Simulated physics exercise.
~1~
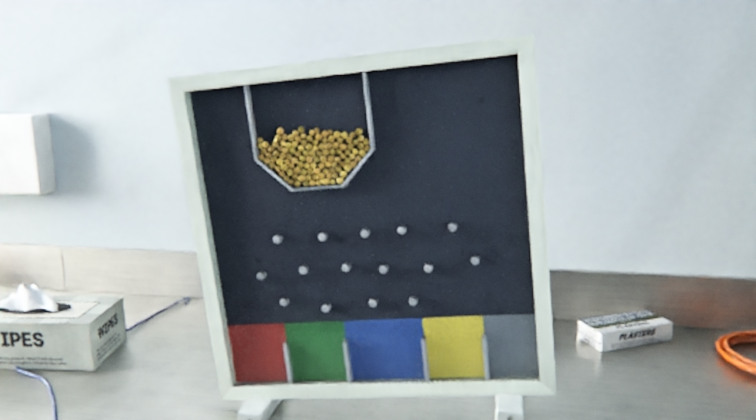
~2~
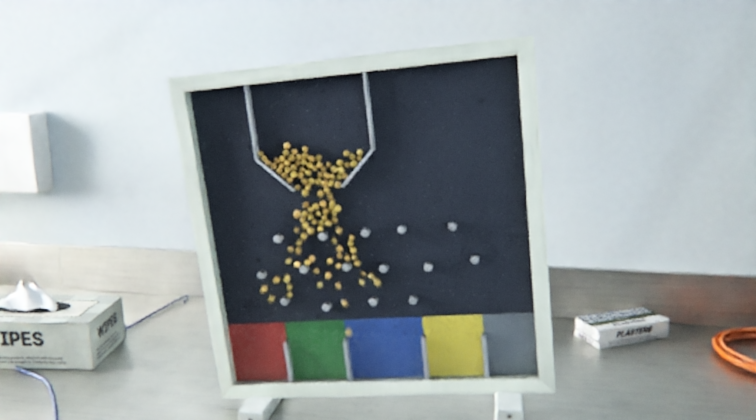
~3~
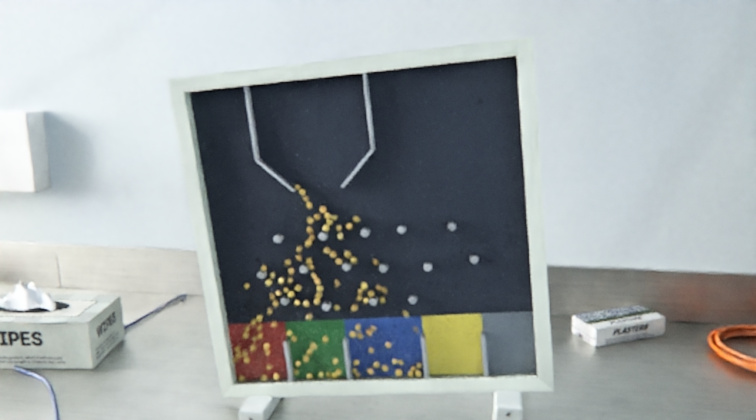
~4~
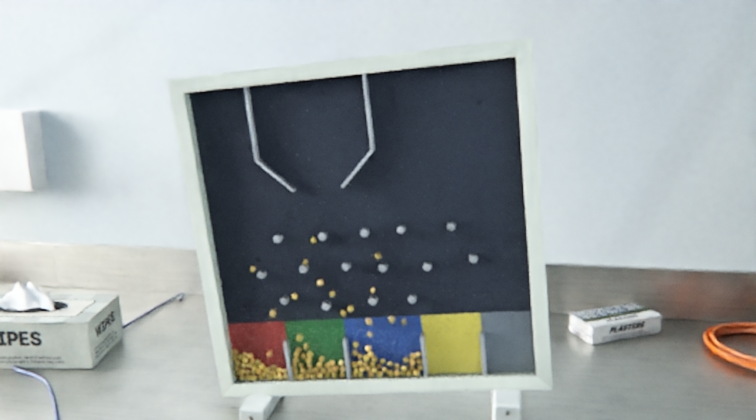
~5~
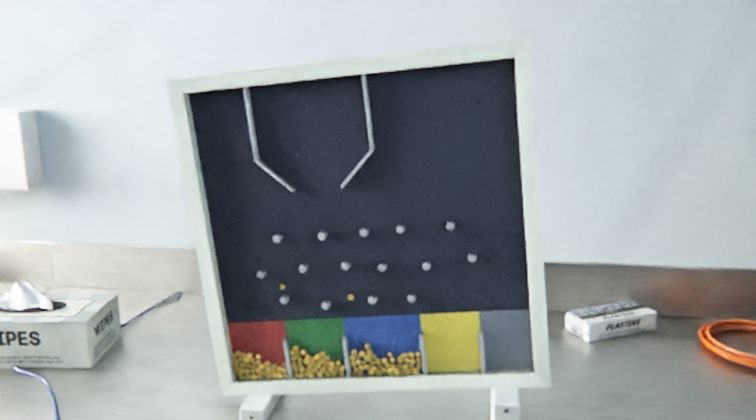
Yellow chickpeas poured from a hopper at the top of a framed board, bounced down through rows of pegs and piled up in the red, green and blue bins, leaving the yellow and grey bins on the right empty.
